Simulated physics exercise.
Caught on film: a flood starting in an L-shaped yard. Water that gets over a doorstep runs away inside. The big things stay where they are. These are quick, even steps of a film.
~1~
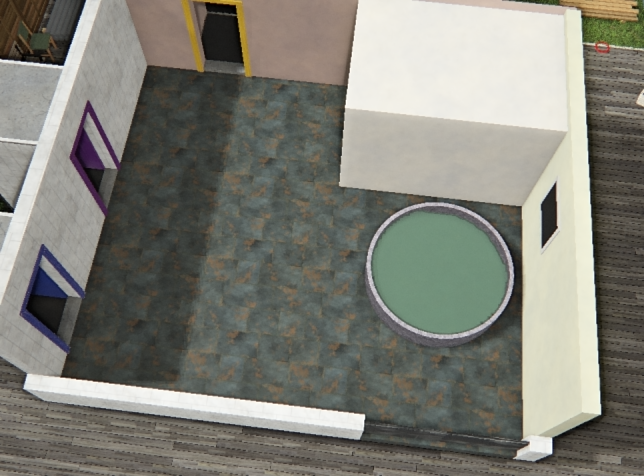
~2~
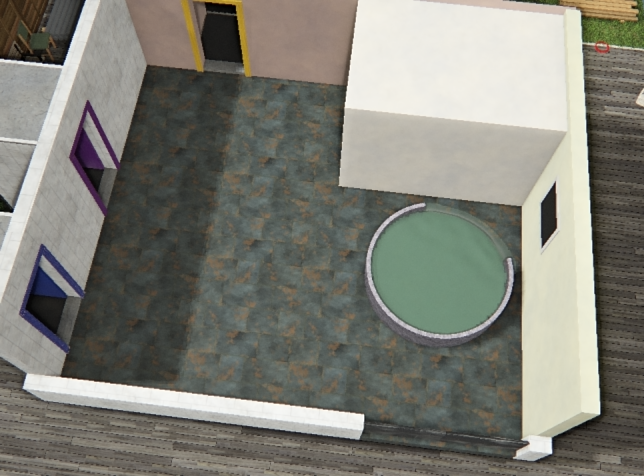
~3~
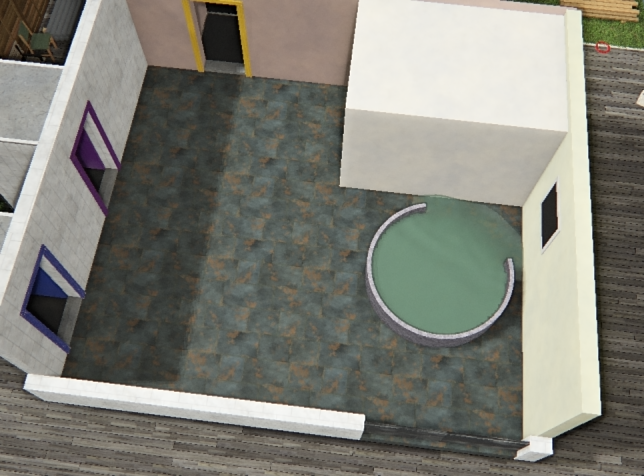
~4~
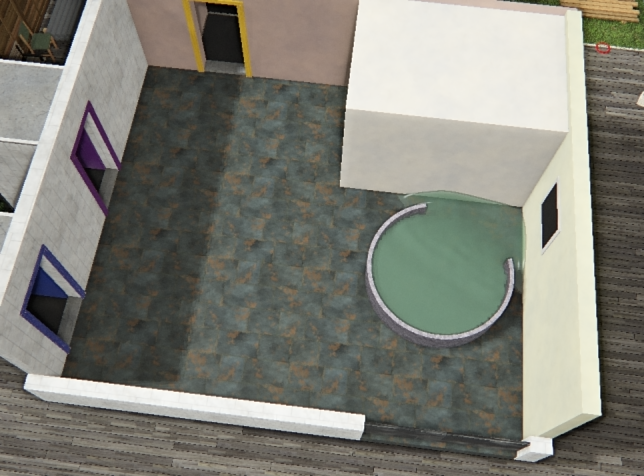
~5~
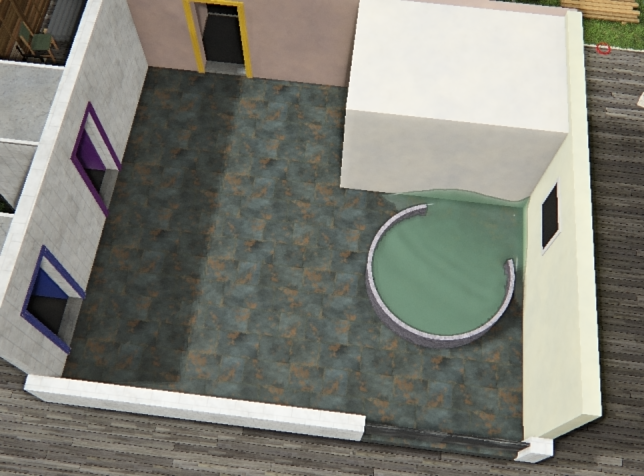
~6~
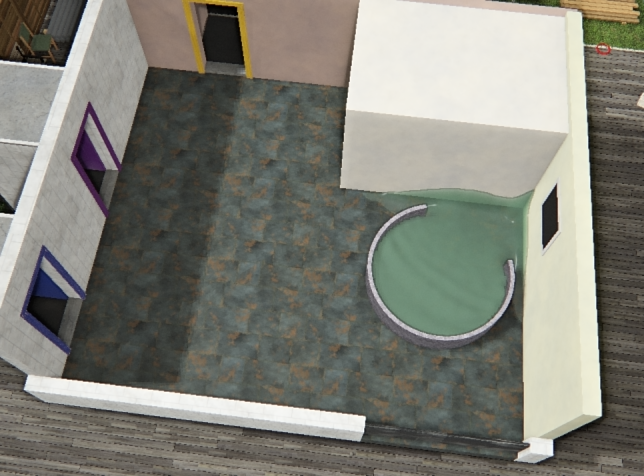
At first, still green water fills a round pool in a walled, L-shaped yard with a dark, mottled floor. A gap opens in the rim on the pool's far side, and water pours out through it, spreading over the floor to the white block and the pale right wall.
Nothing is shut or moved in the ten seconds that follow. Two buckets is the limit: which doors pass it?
One by one: The blue door holds within the limit; the yellow door holds within the limit; the purple door holds within the limit.
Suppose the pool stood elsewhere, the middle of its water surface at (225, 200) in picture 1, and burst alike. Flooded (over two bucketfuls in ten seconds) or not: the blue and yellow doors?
In short: The blue door is under, the yellow door takes more.
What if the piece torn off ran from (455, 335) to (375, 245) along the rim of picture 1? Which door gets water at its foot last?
It is the yellow-painted one.
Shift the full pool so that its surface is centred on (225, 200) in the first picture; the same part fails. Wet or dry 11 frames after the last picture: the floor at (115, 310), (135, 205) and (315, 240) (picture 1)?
In that order: Clear, not flooded, no water.
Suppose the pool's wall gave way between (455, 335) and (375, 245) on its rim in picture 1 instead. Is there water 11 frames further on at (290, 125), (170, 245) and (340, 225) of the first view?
In that order: No water, under water, no water.
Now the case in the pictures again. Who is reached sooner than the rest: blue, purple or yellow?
That is the door marked purple.
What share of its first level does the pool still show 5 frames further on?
I make it 66 per cent.
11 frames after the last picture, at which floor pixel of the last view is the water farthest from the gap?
I would point to (264, 193).
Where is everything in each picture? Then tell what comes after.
The first frame shows still water in the pool at (439, 269).
In the second frame, the front is at a hidden place, out from the gap on the pool's far side.
In the third frame, the front is at (521, 275), out from the gap on the pool's far side.
In the fourth frame, the front is at (401, 196), out from the gap on the pool's far side.
In the fifth frame, water pours out on the pool's far side and has run to (385, 195).
In the sixth frame, water pours out on the pool's far side and has run to (367, 193).
A moment on, water covers 10 % of the floor; the blue door not reached, the yellow door not reached, the purple door not reached.
Next, water covers 15 % of the floor; the blue door not reached, the yellow door not reached, the purple door not reached.
Then, water covers 35 % of the floor; the blue door not reached, the yellow door not reached, the purple door not reached.
Later, water covers 65 % of the floor; the blue door wet at the sill, nothing in, the yellow door not reached, the purple door under two buckets in.
In the end, water covers 80 % of the floor; the blue door wet at the sill, nothing in, the yellow door wet at the sill, nothing in, the purple door under two buckets in.
